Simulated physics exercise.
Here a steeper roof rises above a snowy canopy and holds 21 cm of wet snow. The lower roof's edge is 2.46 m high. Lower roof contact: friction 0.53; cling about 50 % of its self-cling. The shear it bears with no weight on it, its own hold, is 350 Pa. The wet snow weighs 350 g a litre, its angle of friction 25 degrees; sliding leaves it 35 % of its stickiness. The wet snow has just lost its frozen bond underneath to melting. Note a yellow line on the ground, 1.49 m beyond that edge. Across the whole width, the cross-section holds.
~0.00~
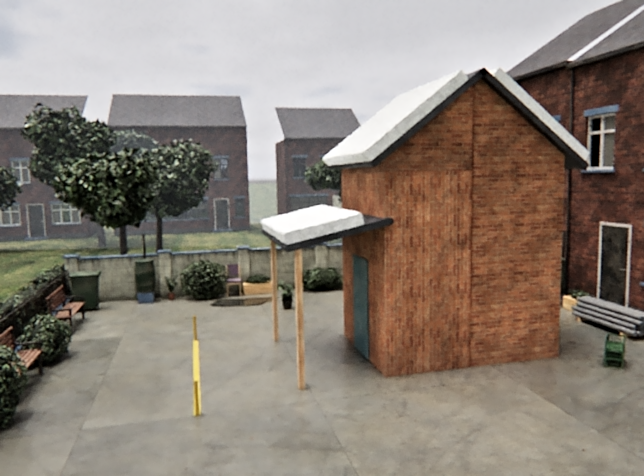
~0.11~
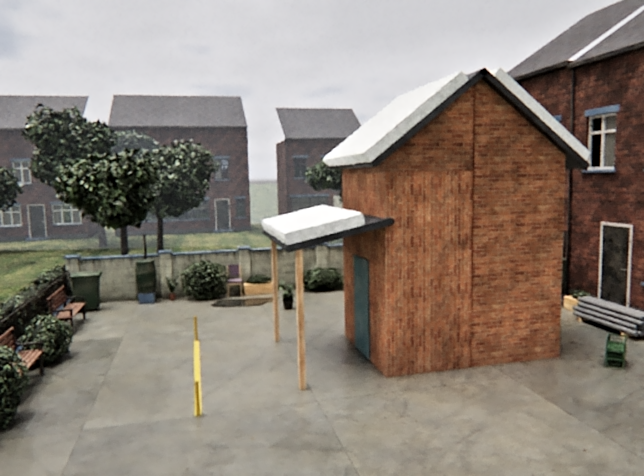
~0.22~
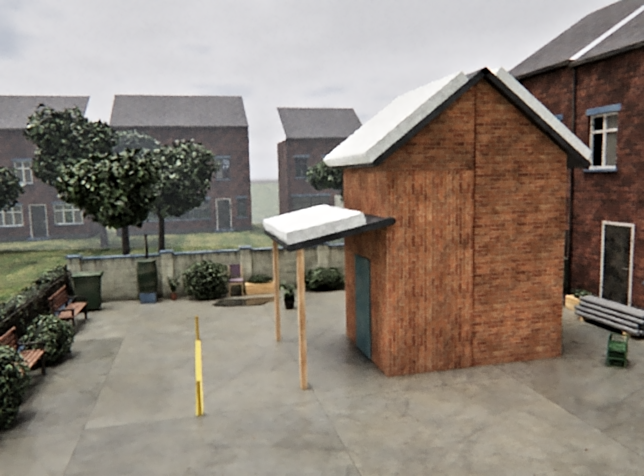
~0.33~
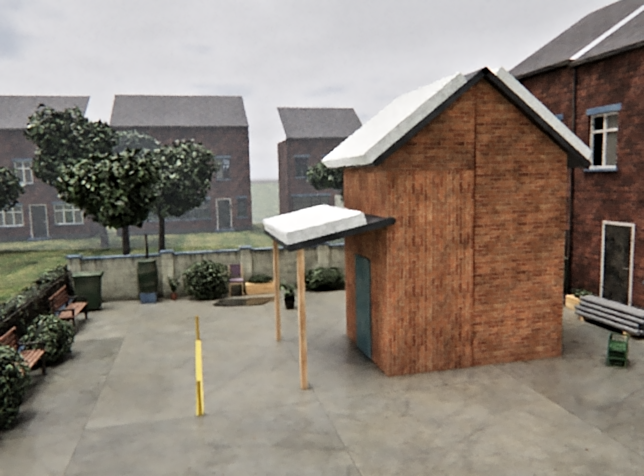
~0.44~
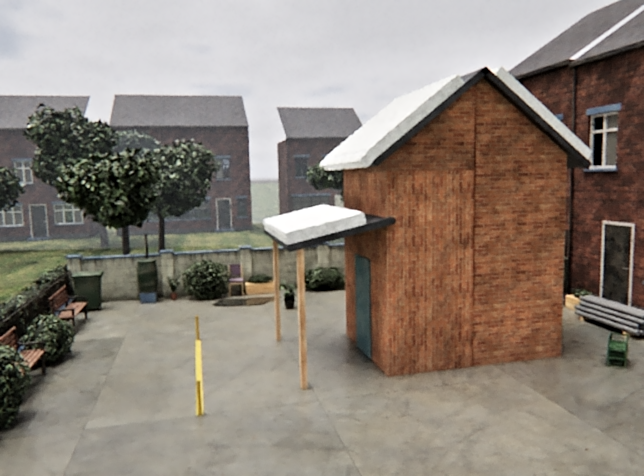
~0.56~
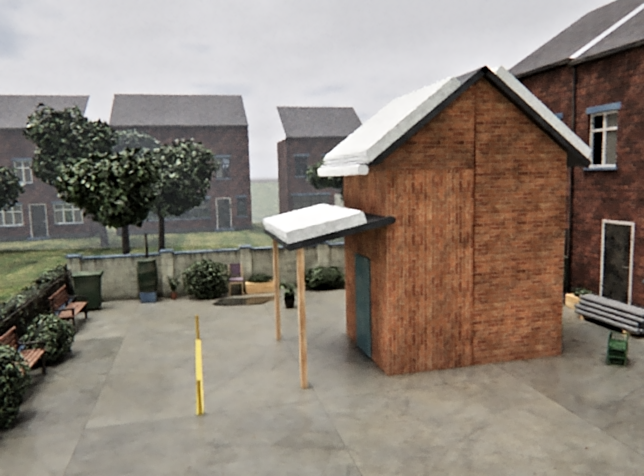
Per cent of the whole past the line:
9 out of 100.
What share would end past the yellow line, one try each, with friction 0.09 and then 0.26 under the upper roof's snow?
About 40 % in the first try and about 35 % in the second.
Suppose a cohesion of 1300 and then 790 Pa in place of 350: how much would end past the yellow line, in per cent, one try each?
In order: Around 0 % and around 0 %.
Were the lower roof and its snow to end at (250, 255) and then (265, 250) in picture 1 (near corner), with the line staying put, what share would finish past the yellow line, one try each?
1 %, then 3 %.
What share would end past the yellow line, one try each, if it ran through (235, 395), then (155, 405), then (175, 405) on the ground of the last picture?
One by one: 22 in a hundred, 2 in a hundred, 4 in a hundred.
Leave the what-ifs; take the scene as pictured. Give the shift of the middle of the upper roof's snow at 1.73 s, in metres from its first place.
It is around 2.0 m from where it started.
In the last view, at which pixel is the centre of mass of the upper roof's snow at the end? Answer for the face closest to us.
Around (277, 309).
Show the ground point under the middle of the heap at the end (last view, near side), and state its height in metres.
The heap centres close to (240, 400) and stands about 0.2 m tall.
By 1.09 s, none is below the lower edge and 0 % is past the line.
By 1.73 s, none is below the lower edge and 0 % is past the line.
By 2.36 s, 12 % is below the lower edge and 0 % is past the line.
By 3.00 s, 38 % is below the lower edge and 7 % is past the line.
By 4.60 s, at the end, 41 % is below the lower edge and 9 % is past the line.
